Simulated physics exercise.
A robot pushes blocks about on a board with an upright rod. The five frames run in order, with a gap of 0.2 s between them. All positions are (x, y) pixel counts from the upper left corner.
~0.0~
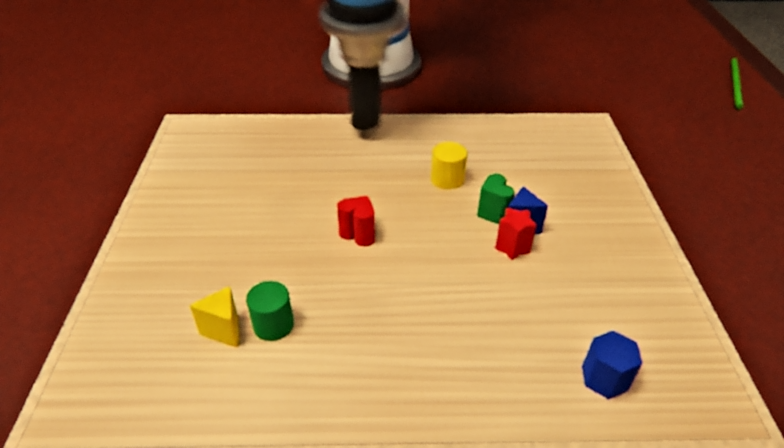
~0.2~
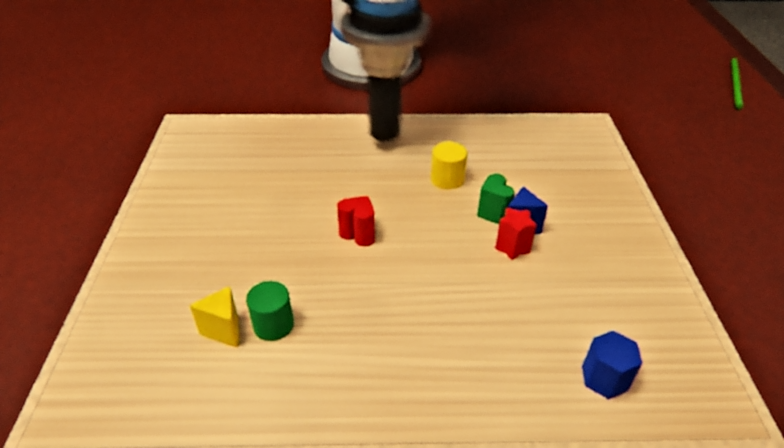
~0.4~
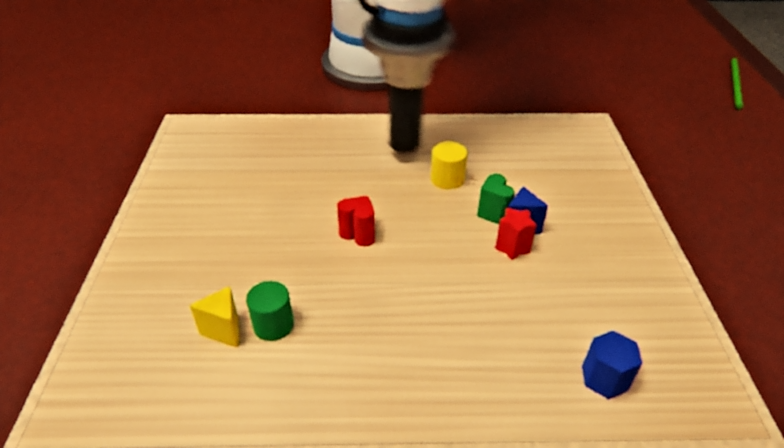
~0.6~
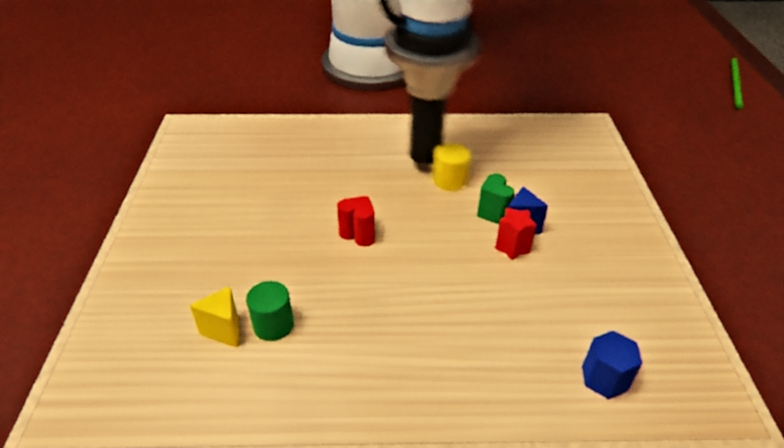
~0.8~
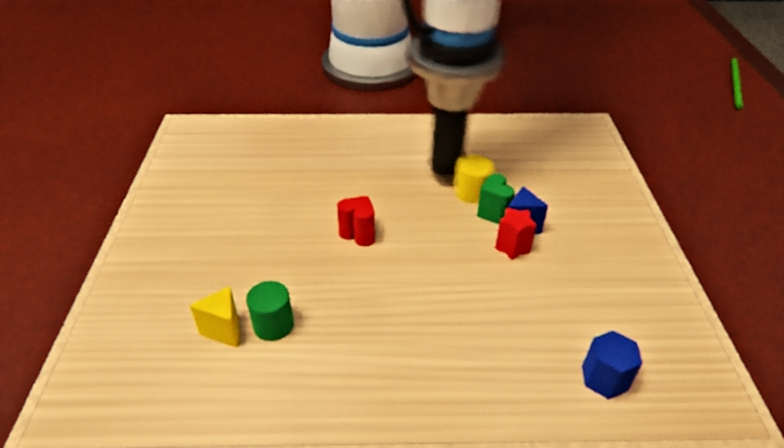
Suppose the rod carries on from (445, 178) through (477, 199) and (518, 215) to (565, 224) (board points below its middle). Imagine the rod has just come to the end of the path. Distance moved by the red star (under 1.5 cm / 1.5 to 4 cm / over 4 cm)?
The answer here is less than 1.5 cm.
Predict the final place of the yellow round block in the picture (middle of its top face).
The top centre is at (583, 175).
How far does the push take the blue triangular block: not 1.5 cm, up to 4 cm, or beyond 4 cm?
Goes over 4 cm.
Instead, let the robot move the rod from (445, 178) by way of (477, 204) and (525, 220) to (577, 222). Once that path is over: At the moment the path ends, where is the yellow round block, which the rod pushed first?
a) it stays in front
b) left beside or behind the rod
Letter b.
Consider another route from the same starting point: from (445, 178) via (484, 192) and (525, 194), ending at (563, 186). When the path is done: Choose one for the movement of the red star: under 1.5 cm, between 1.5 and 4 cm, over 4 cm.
That block covers short of 1.5 cm.
What follows on the original path. One third of the way, rod at (480, 188); yellow round block at (519, 175); green heart-shaped block at (527, 196), turned 65° clockwise; red star at (522, 222), turned 20° clockwise; blue triangular block at (546, 210), turned 15° clockwise.
Two thirds of the way, rod at (521, 203); yellow round block at (555, 177); green heart-shaped block at (551, 207), turned 80° clockwise; red star at (525, 225), turned 45° clockwise; blue triangular block at (565, 224), turned 30° clockwise.
At the end, rod at (569, 212); yellow round block at (583, 175); green heart-shaped block at (584, 218), turned 140° clockwise; red star at (525, 225), turned 45° clockwise; blue triangular block at (575, 235), turned 75° clockwise.
